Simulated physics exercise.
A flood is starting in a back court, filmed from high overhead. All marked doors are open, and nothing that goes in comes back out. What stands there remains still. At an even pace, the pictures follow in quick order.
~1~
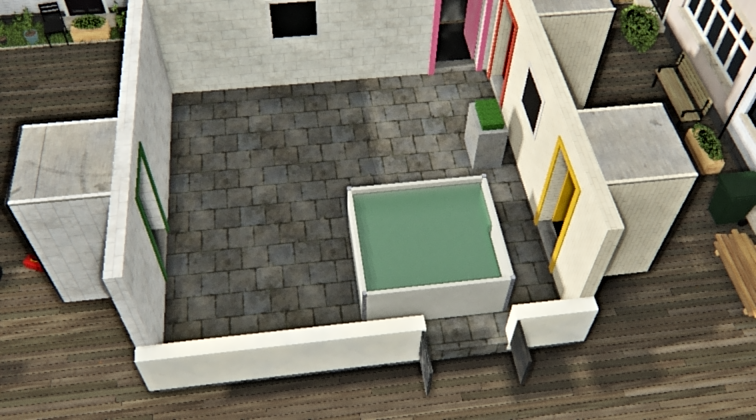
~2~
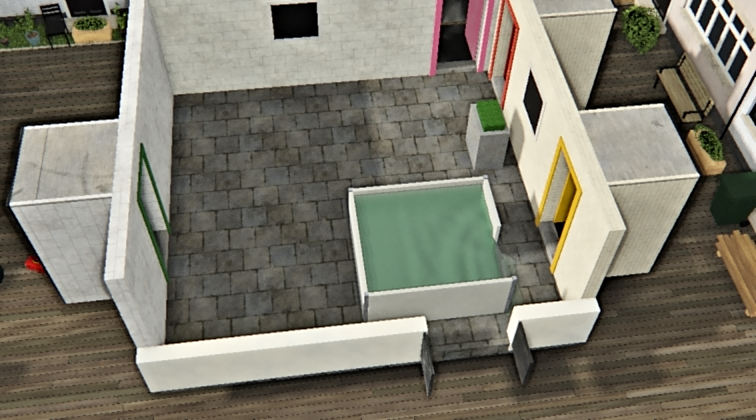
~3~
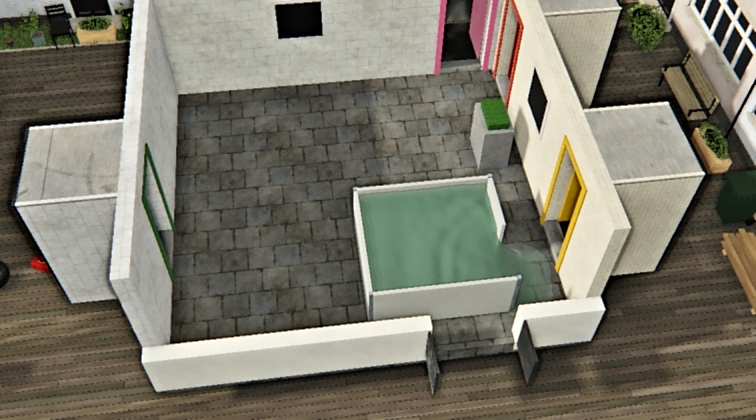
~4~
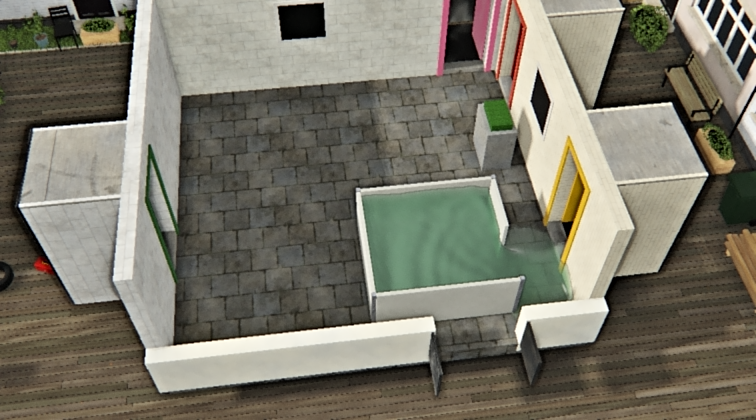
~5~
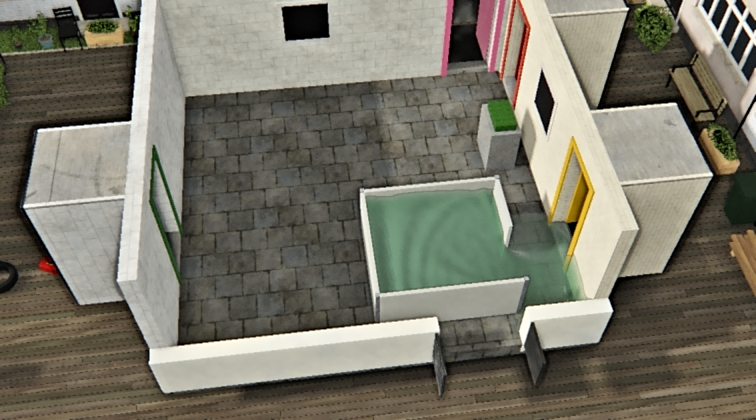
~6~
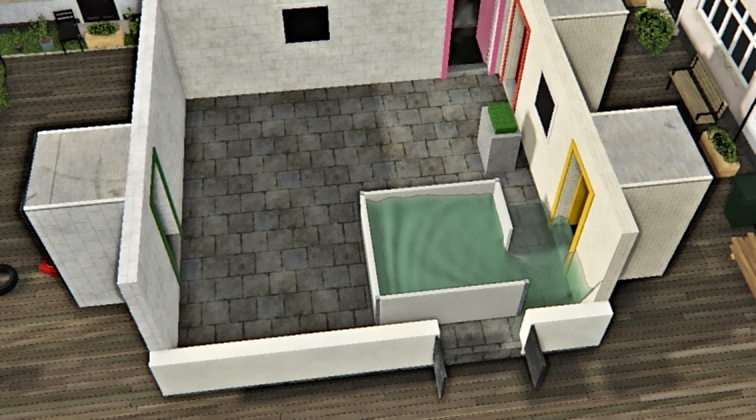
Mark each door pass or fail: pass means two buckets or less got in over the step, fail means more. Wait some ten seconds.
Pink door - fail, yellow door - fail, green door - pass, red door - pass.
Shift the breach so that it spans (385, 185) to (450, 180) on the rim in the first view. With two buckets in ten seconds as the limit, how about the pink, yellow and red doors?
Pink takes more, yellow is under, red lets more in.
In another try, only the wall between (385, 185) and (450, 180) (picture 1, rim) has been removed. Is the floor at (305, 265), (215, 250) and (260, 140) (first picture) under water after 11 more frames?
So: Spared, then spared, then wetted.
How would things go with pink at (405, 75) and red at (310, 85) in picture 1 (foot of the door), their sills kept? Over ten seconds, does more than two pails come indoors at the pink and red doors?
Taking them in turn, the pink door misses the threshold and the red door misses the threshold.
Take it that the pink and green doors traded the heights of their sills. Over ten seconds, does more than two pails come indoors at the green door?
Well, the way I see it, the green door never reaches the limit.
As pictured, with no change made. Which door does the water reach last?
That would be the green-painted one.
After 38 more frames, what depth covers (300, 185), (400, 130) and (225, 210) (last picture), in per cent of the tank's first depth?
I'd say around 2 per cent, then 2 per cent, then 4 per cent.
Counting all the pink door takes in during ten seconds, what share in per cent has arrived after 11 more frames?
Roughly 0 per cent.
A moment on, water covers 15 % of the floor; the pink door not reached, the yellow door far over two buckets in, the green door not reached, the red door not reached.
Next, water covers 25 % of the floor; the pink door not reached, the yellow door far over two buckets in, the green door not reached, the red door wet at the sill, nothing in.
Then, water covers 60 % of the floor; the pink door over two buckets in, the yellow door far over two buckets in, the green door wet at the sill, nothing in, the red door wet at the sill, nothing in.
Later, water covers 90 % of the floor; the pink door far over two buckets in, the yellow door far over two buckets in, the green door wet at the sill, nothing in, the red door wet at the sill, nothing in.
In the end, water covers 95 % of the floor; the pink door far over two buckets in, the yellow door far over two buckets in, the green door wet at the sill, nothing in, the red door under two buckets in.
